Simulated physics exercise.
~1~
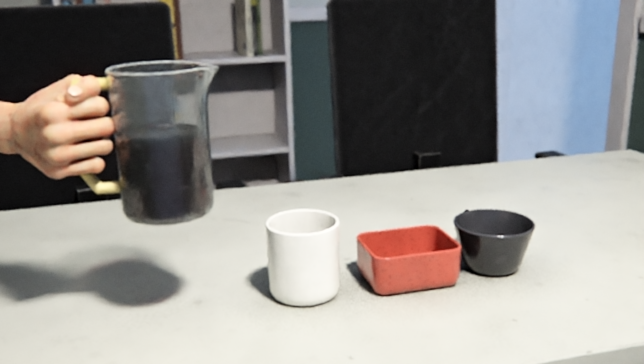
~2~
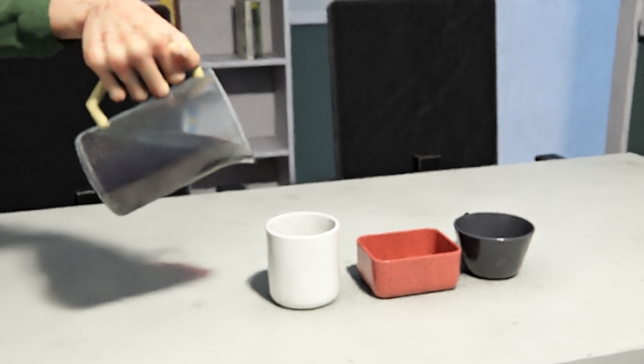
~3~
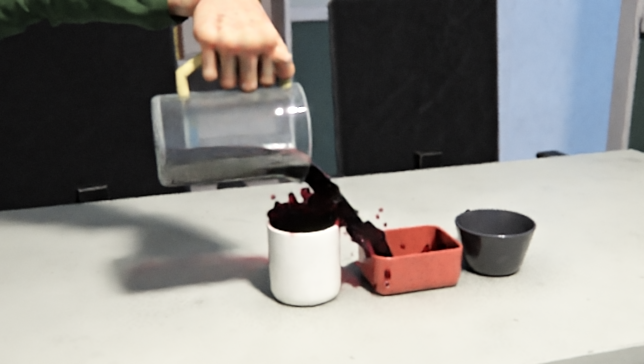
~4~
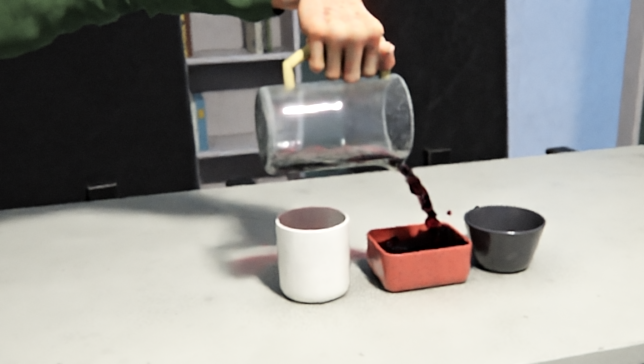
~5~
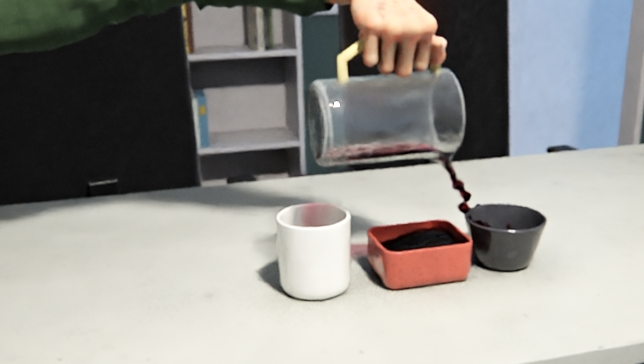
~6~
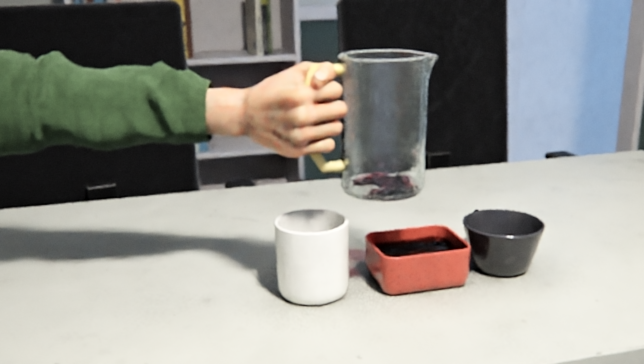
On a pale table top in front of dark chairs and shelves, a white mug, a red oblong tub and a dark wide cup stand in a row. A hand holds a clear pitcher of dark wine upright at the left, then tips it over to the right. Wine splashes at the mug and streams into the red tub as the pitcher sweeps rightwards. Still tilted, it moves on, its thinning stream reaching the wide cup. Finally the hand brings the pitcher upright with a little wine left at the bottom, while the tub below holds dark wine.
